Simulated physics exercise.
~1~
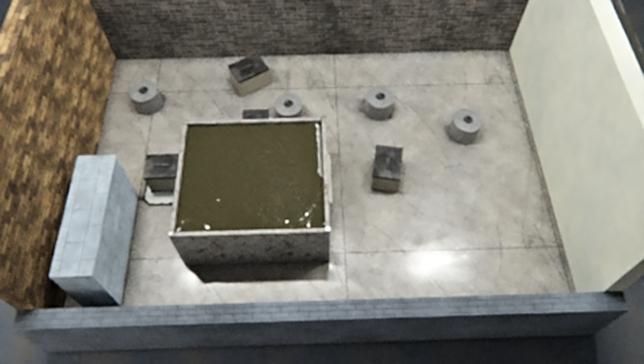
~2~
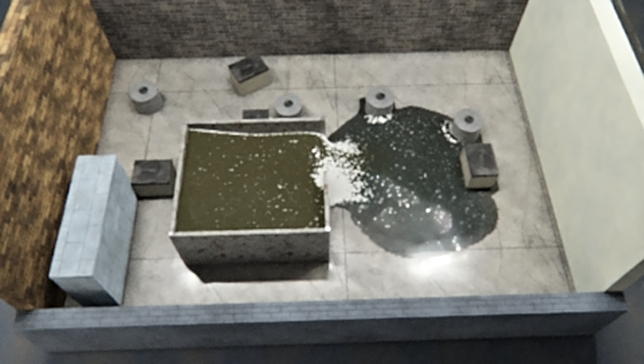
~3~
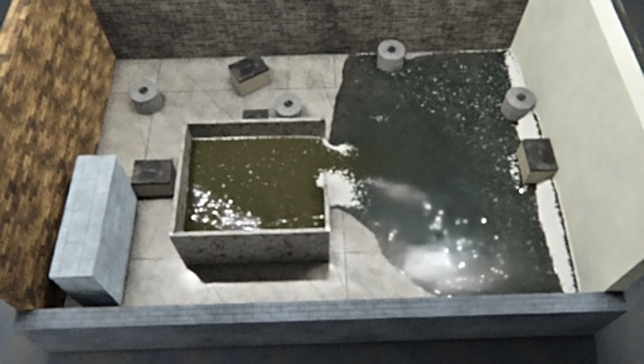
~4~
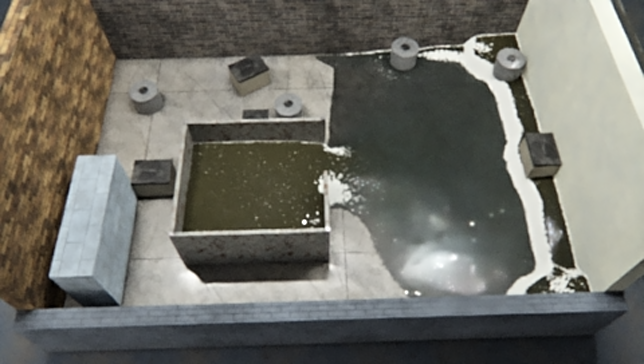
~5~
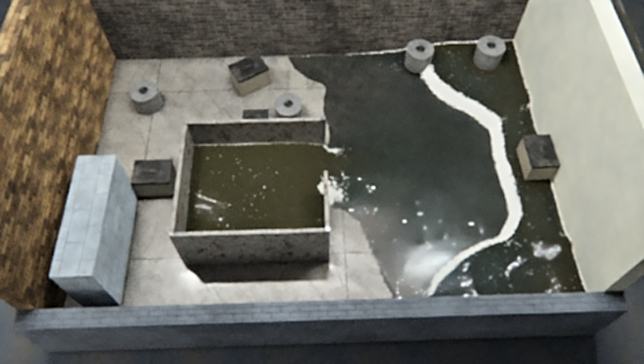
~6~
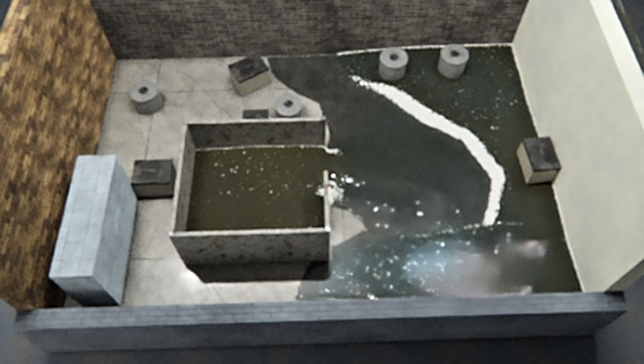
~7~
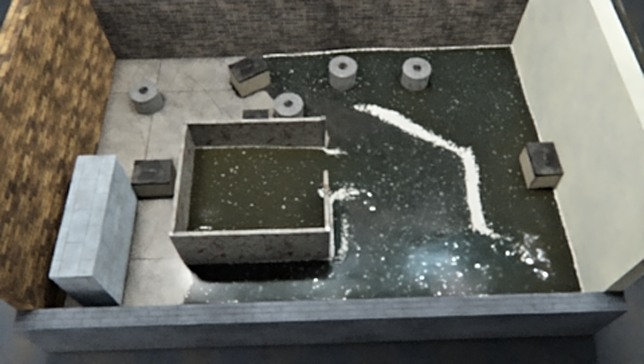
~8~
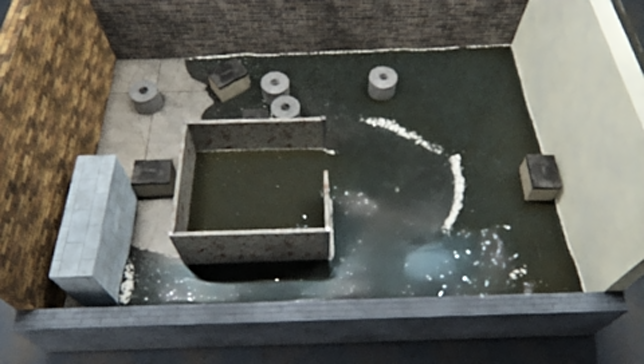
We see a tank of murky water in a walled room give way on its right side, flooding the floor and sweeping a dark box rightward, while grey cylinders drift right, then back left along the far wall as water spreads around the tank to the pale block.
